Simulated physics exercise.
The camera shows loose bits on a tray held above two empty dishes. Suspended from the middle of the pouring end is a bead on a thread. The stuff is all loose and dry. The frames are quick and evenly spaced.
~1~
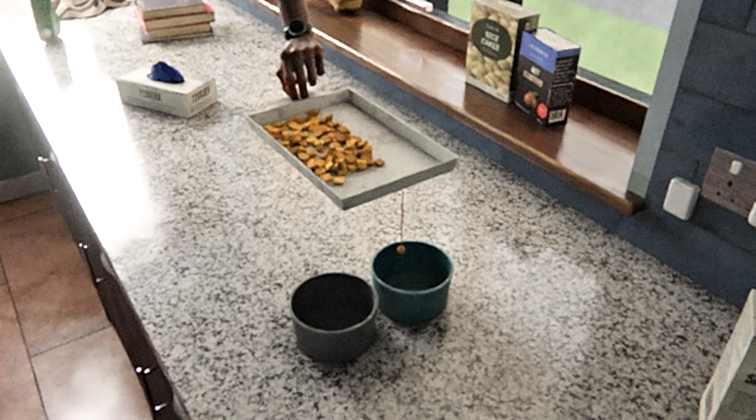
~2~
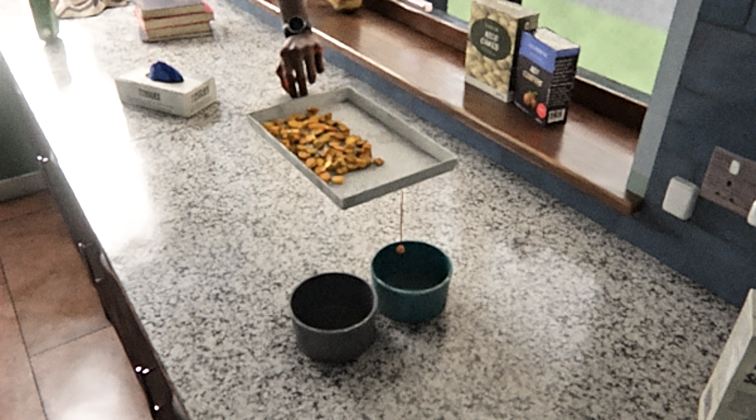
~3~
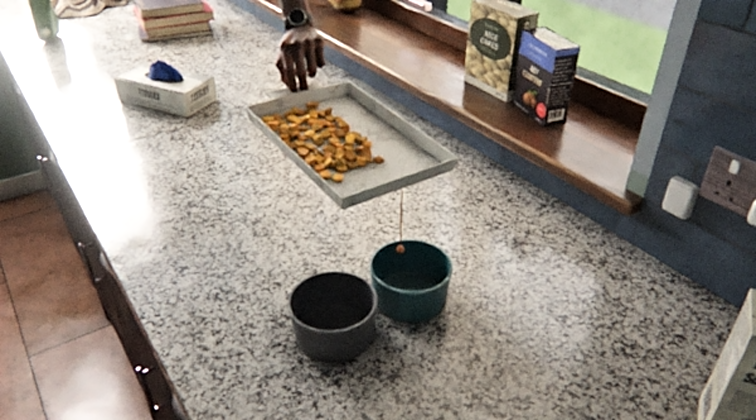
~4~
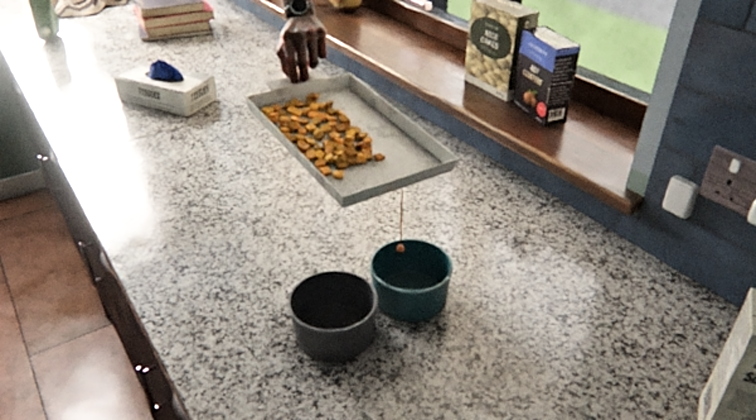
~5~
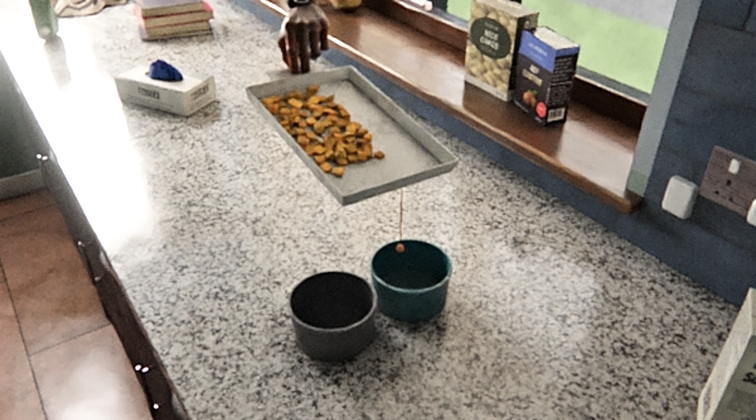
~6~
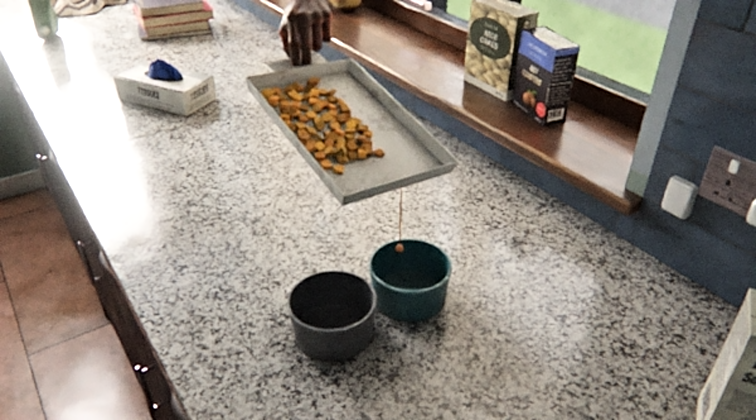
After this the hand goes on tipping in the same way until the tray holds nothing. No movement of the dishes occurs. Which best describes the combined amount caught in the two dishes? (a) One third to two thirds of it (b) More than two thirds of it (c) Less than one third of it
a, one third to two thirds of it.
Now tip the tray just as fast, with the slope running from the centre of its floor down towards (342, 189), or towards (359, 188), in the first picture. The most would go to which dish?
So the first heading gives the leftward dish, the second gives the leftward dish.
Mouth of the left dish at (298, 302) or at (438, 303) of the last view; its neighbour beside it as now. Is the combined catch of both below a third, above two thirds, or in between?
Under a third; less than a third.
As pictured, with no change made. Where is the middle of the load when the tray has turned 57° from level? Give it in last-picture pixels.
Mark it at roughly (413, 165) in the final frame.
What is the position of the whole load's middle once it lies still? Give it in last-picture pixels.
Once nothing moves, the middle sits near (444, 294).
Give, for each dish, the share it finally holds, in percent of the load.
The left dish holds 0 % and the right dish holds 40 %.
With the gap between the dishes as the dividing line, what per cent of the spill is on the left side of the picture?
Looks to be around 0 per cent of the spill.
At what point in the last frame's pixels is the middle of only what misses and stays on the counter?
Estimated middle: Around (474, 290).
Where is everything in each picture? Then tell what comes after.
Corners of the pouring end near (343, 197) and (454, 157), level; middle of the load near (319, 145), cereal squares; left dish near (357, 340); right dish near (436, 301); bead on its thread near (401, 250), in the first frame.
Corners of the pouring end near (343, 196) and (454, 157), level; middle of the load near (318, 143), in the second frame.
Corners of the pouring end near (343, 195) and (454, 157), tipped barely, lowest at the right corner; middle of the load near (318, 139), in the third frame.
Corners of the pouring end near (344, 194) and (455, 158), tipped a little, lowest at the right corner; middle of the load near (318, 133), in the fourth frame.
Corners of the pouring end near (345, 193) and (455, 159), tipped a little, lowest at the right corner; middle of the load near (318, 127), in the fifth frame.
Corners of the pouring end near (345, 193) and (455, 160), tipped a little, lowest at the right corner; middle of the load near (319, 122); left dish near (355, 339); right dish near (435, 300), in the sixth frame.
Shortly afterwards, tray tipped steeply; all but a few on the tray; only a few in the air.
Next, tray tipped right over; the bulk on the tray; a little in the right dish; a little outside both.
Some moments later, tray tipped past a quarter turn; near half in the right dish; near half outside both.
In the end, tray tipped past a quarter turn; none at all in the left dish; near half in the right dish; near half outside both.
